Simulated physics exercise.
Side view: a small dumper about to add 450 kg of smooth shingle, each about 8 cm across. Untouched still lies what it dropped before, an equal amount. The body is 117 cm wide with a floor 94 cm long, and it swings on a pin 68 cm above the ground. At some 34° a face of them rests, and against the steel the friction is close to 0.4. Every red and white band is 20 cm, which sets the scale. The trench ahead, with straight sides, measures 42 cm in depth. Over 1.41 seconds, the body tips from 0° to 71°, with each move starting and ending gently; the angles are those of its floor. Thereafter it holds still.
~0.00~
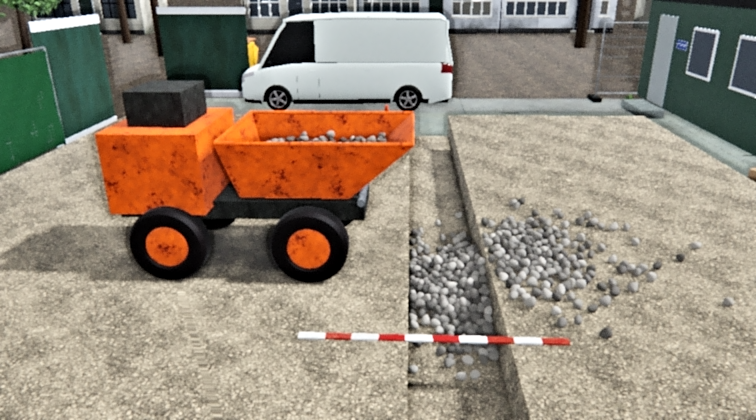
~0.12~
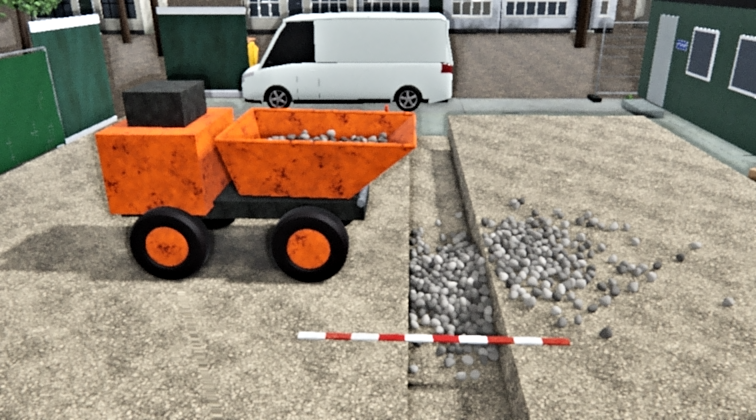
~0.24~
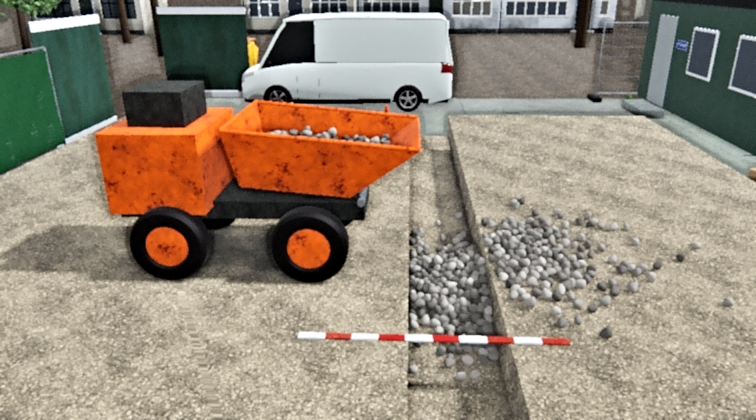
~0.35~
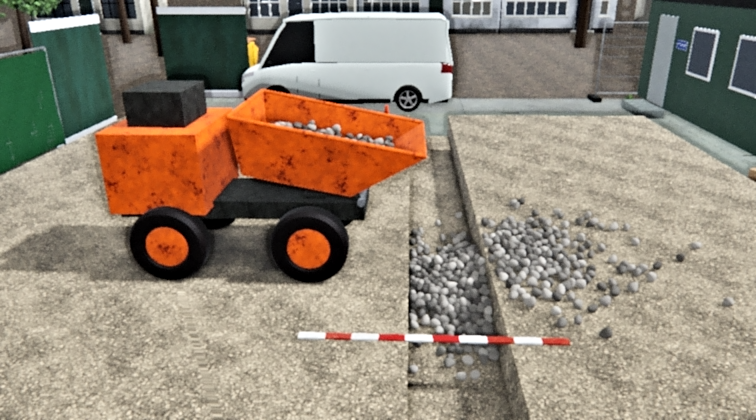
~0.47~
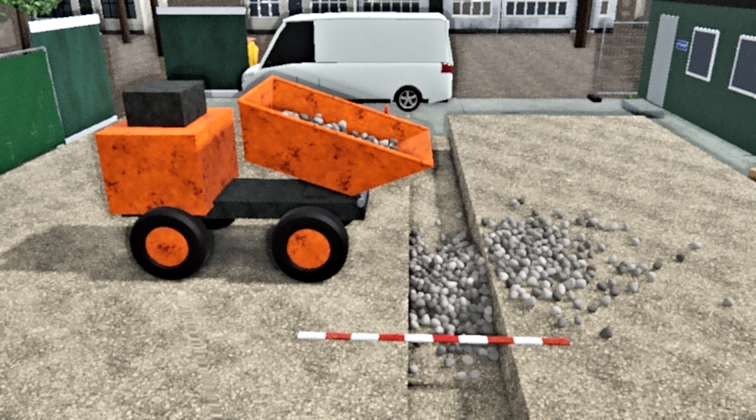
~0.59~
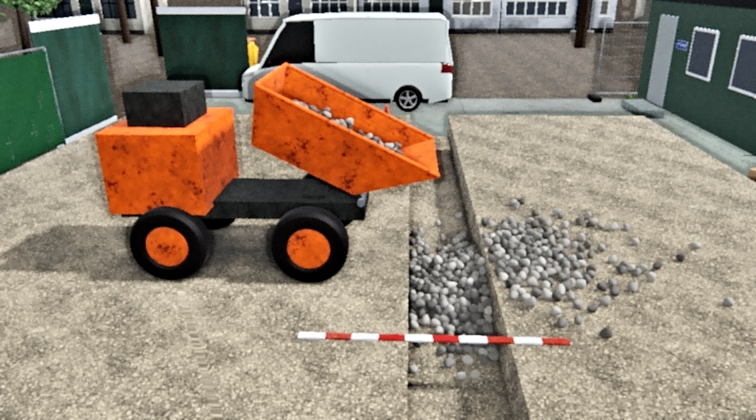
In a yard, an orange dumper gradually tilts its stone-filled body rightward beside a trench.
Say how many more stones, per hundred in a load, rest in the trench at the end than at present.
I would say 58 more per hundred in a load.
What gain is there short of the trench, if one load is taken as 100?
It comes to roughly 0 percent of a load.
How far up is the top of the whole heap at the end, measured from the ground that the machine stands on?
I'd say close to 24 cm above the ground.
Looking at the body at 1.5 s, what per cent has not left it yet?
Roughly 65 parts in a hundred of the load.
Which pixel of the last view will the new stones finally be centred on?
Roughly at (478, 263) in the last picture.
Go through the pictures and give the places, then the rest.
The first picture shows lip at (413, 145), floor tilted 0°, highest stones at (320, 142). The earlier load is highest near (527, 248), 10 cm above ground level, 66 % in the trench, 33 % past the trench.
The second picture shows lip at (415, 147), floor tilted 1°, highest stones at (300, 141); the stones move at 0.2 m/s on average.
The third picture shows lip at (420, 151), floor tilted 5°, highest stones at (295, 137); the stones move at 0.4 m/s on average.
The fourth picture shows lip at (426, 157), floor tilted 11°, highest stones at (282, 130); the stones move at 0.6 m/s on average.
In the fifth picture, the body is at 19°, its lip at (433, 166); the top of the load is at (280, 118); the stones move at 0.7 m/s on average.
The sixth picture shows lip at (439, 177), floor tilted 27°, highest stones at (286, 107); the stones move at 0.7 m/s on average.
After 1.1 s the floor is at 60°; in per cent of one load, 100 in the body, 66 in the trench, 33 past the trench; the foremost stones are at (659, 253).
After 1.5 s the floor is at 71°; in per cent of one load, 63 in the body, 100 in the trench, 36 past the trench; the foremost stones are at (659, 253).
After 1.9 s the floor is at 71°; in per cent of one load, 14 in the body, 116 in the trench, 70 past the trench; the foremost stones are at (659, 253).
After 4.5 s the floor is at 71°; in per cent of one load, 0 in the body, 124 in the trench, 75 past the trench; the foremost stones are at (659, 253). Net gain in the trench, 58.
